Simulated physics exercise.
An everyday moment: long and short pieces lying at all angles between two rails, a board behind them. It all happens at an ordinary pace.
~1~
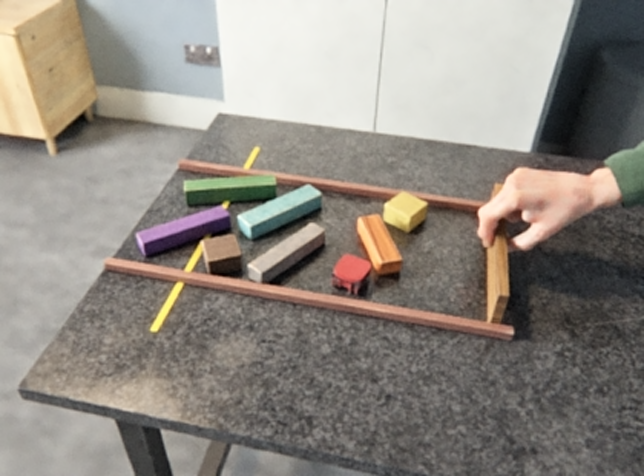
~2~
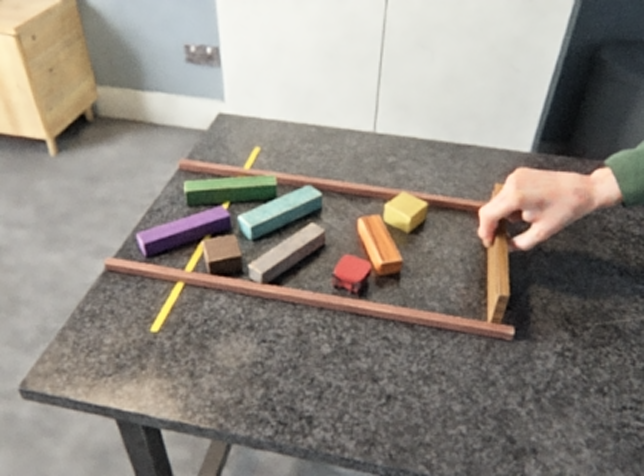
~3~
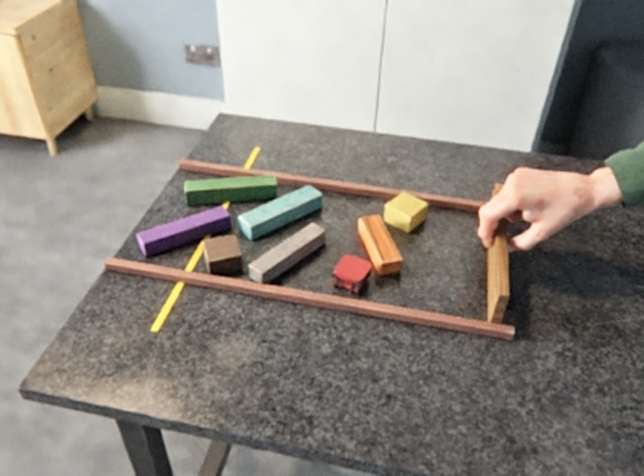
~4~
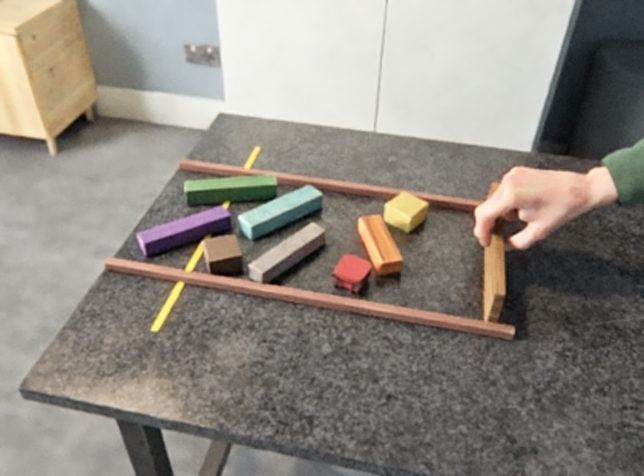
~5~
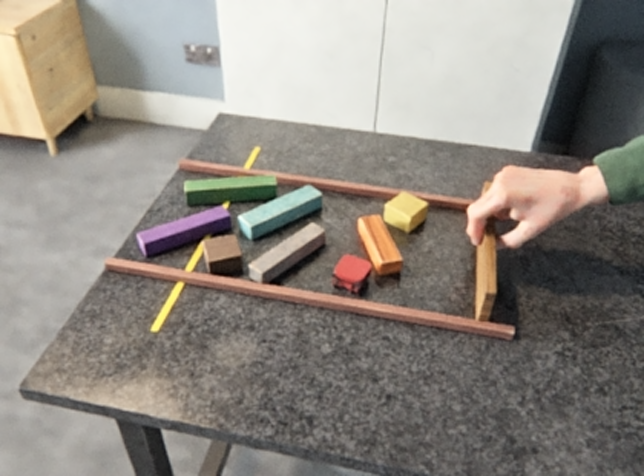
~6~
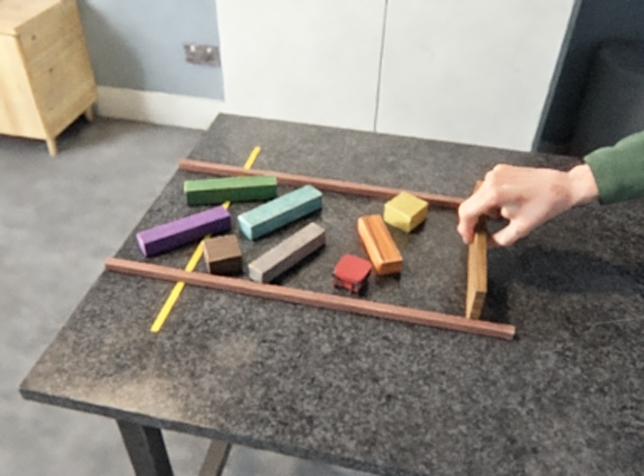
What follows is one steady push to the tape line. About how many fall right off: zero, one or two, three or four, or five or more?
As it turns out, the number that fall off is one or two.
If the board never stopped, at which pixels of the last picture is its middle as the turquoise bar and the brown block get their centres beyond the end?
Its middle is around (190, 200) and around (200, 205).
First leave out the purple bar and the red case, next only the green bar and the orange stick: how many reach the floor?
First 0, then 0.
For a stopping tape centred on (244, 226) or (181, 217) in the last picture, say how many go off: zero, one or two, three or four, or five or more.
In that order: None at all; either three or four.
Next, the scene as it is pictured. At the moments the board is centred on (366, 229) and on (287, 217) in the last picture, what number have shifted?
By then 3, and 8.
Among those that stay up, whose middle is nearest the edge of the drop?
Foremost is the brown block.
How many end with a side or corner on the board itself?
It touches 3.
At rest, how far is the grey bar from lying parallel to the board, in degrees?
Near 5 degrees.
A little later, none off yet; purple bar at rest near (186, 230); green bar at rest near (232, 190); brown block at rest near (223, 255).
Next, none off yet; purple bar at rest near (184, 230); green bar shifted a little near (212, 186); brown block shifted a little near (207, 251).
When it is over, the number that fall off is one or two; down, green bar and purple bar.
